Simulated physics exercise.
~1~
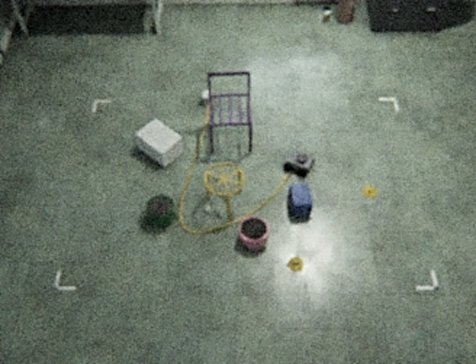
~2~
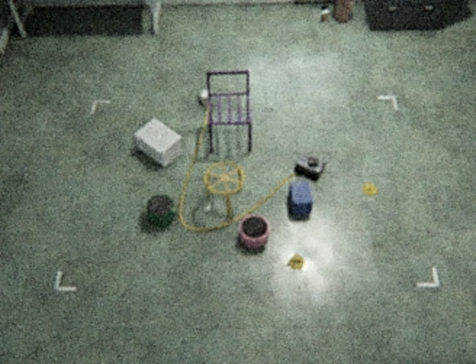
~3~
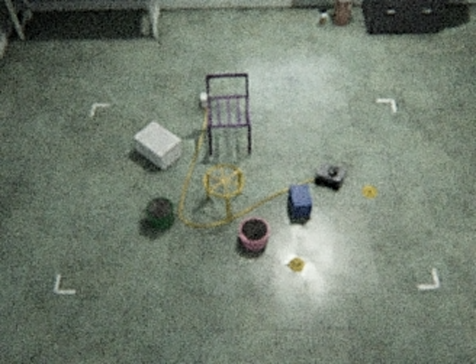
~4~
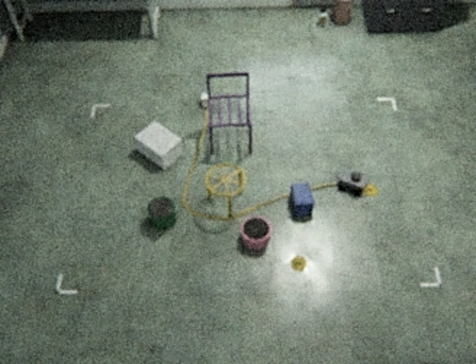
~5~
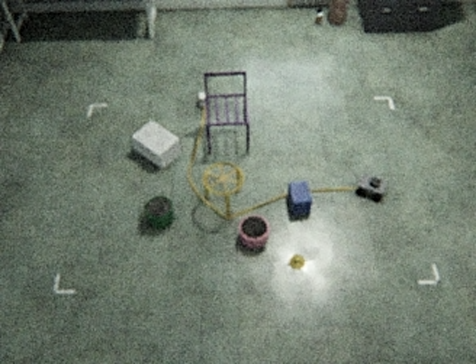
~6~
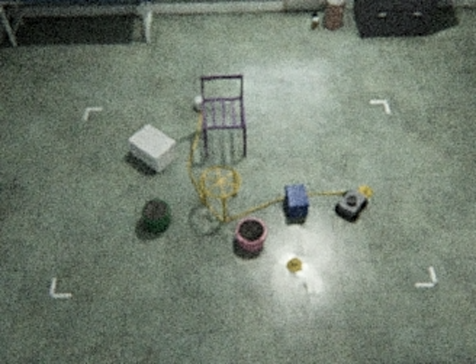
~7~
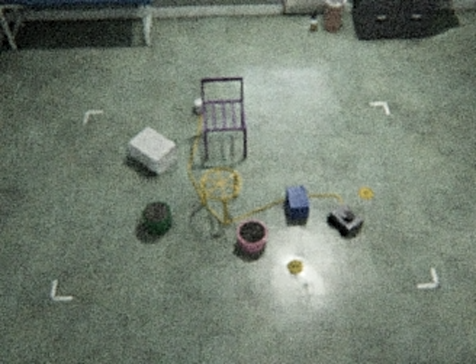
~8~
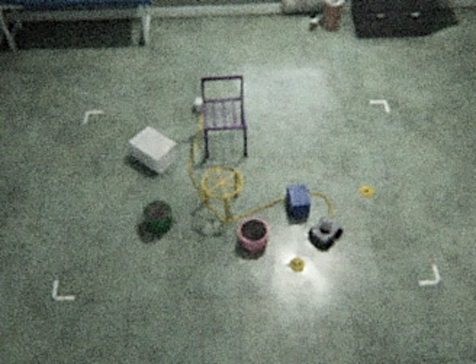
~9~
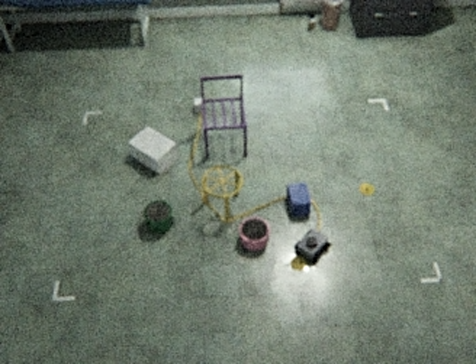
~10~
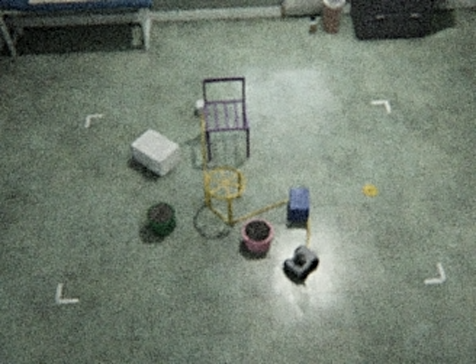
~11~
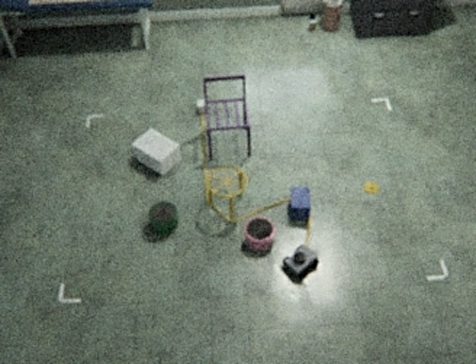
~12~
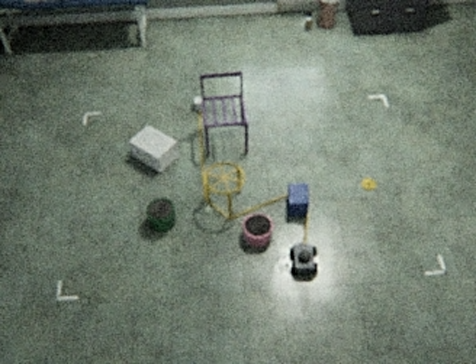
A small dark cart trailing a yellow lead moves right, then curves down-left and stops.
